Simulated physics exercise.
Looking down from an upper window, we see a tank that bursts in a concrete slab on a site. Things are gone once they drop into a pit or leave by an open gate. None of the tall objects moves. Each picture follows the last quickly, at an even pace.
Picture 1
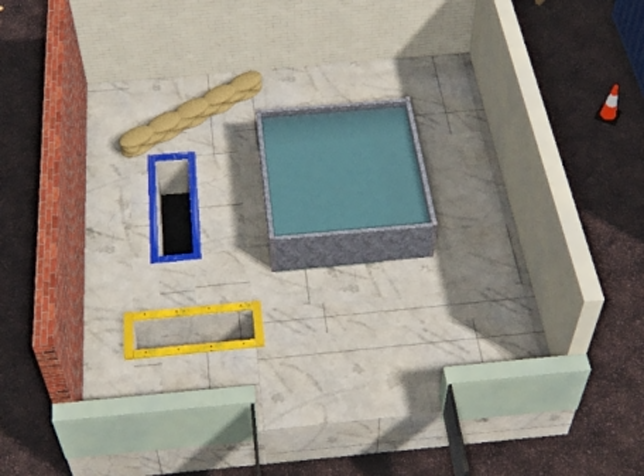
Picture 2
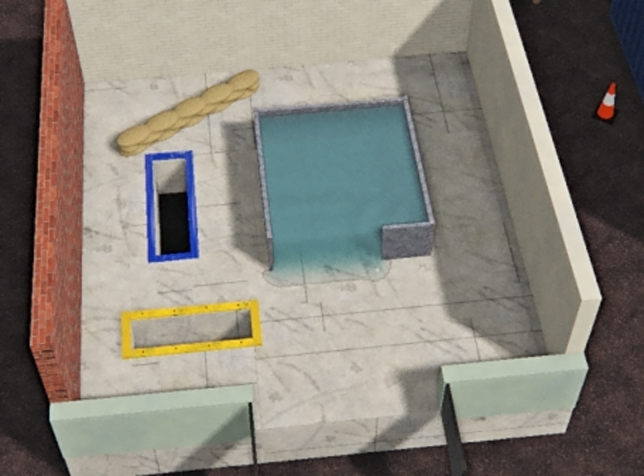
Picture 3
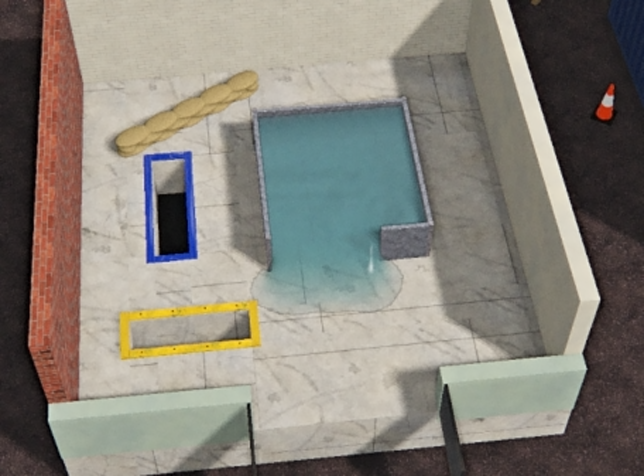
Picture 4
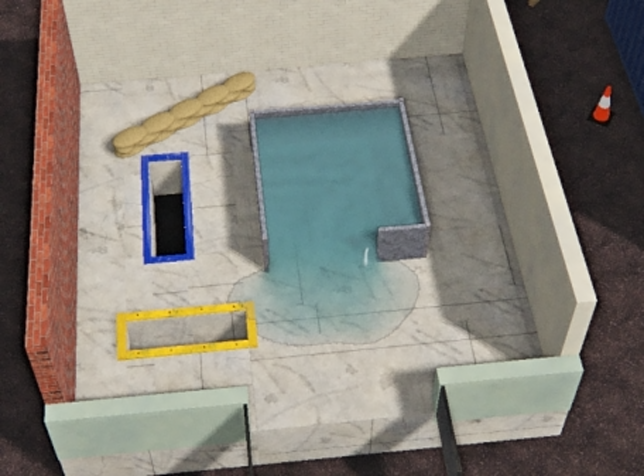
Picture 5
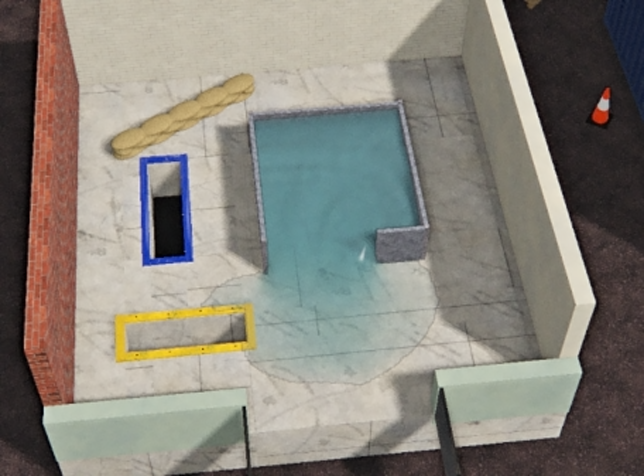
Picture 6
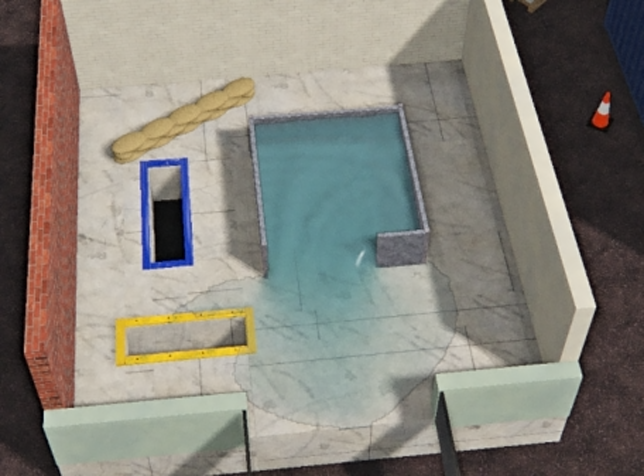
Water bursts from the front of a square grey-walled tank on a pale, marble-like slab, seen from high above. A tan braided roll, a blue-framed pit and a yellow-framed pit lie to the left, with red brick along the left edge, pale green barriers in front and an orange cone outside right. The water spreads forward in a widening, rounded sheet, reaching the yellow frame and front opening, while the view drifts very slightly.
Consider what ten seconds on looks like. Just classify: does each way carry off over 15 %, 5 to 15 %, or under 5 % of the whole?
The gate carries off over 15 %; the blue pit carries off under 5 %; the yellow pit carries off 5 to 15 %.
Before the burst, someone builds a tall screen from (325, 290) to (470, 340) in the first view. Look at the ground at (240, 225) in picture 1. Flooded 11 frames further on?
Waterless.
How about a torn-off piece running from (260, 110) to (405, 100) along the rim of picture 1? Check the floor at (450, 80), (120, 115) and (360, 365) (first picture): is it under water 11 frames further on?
First point swamped, second point swamped, third point spared.
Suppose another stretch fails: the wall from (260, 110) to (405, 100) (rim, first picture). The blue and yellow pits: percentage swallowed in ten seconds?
Blue 20 %, yellow 4 %.
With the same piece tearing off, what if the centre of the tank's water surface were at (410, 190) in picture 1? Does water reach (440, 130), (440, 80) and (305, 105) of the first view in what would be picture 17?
Spot 1 unwetted, spot 2 unwetted, and spot 3 unwetted.
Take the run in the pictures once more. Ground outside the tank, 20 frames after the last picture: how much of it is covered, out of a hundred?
Close to 40 %.
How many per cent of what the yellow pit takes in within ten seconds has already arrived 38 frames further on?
I get 90 per cent.
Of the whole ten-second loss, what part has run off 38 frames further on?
That comes to 80 per cent, as I work it out.
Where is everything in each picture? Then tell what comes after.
In the first picture, the tank at (343, 169) is whole and still.
In the second picture, the front is at (385, 269), out from the gap at (327, 254).
In the third picture, the front is at (258, 292), out from the gap at (326, 255).
In the fourth picture, the front is at (374, 336), out from the gap at (323, 257).
In the fifth picture, water pours out at (321, 258) and has run to (366, 377).
In the sixth picture, the front is at a hidden place, out from the gap at (322, 262).
A moment on, water covers 25 % of the floor; the gate 7 %, the blue pit 0 %, the yellow pit 1 %.
Next, water covers 30 % of the floor; the gate 19 %, the blue pit 0 %, the yellow pit 3 %.
Then, water covers 40 % of the floor; the gate 34 %, the blue pit 0 %, the yellow pit 6 %.
Later, water covers 60 % of the floor; the gate 48 %, the blue pit 1 %, the yellow pit 7 %.
In the end, water covers 70 % of the floor; the gate 58 %, the blue pit 3 %, the yellow pit 8 %.
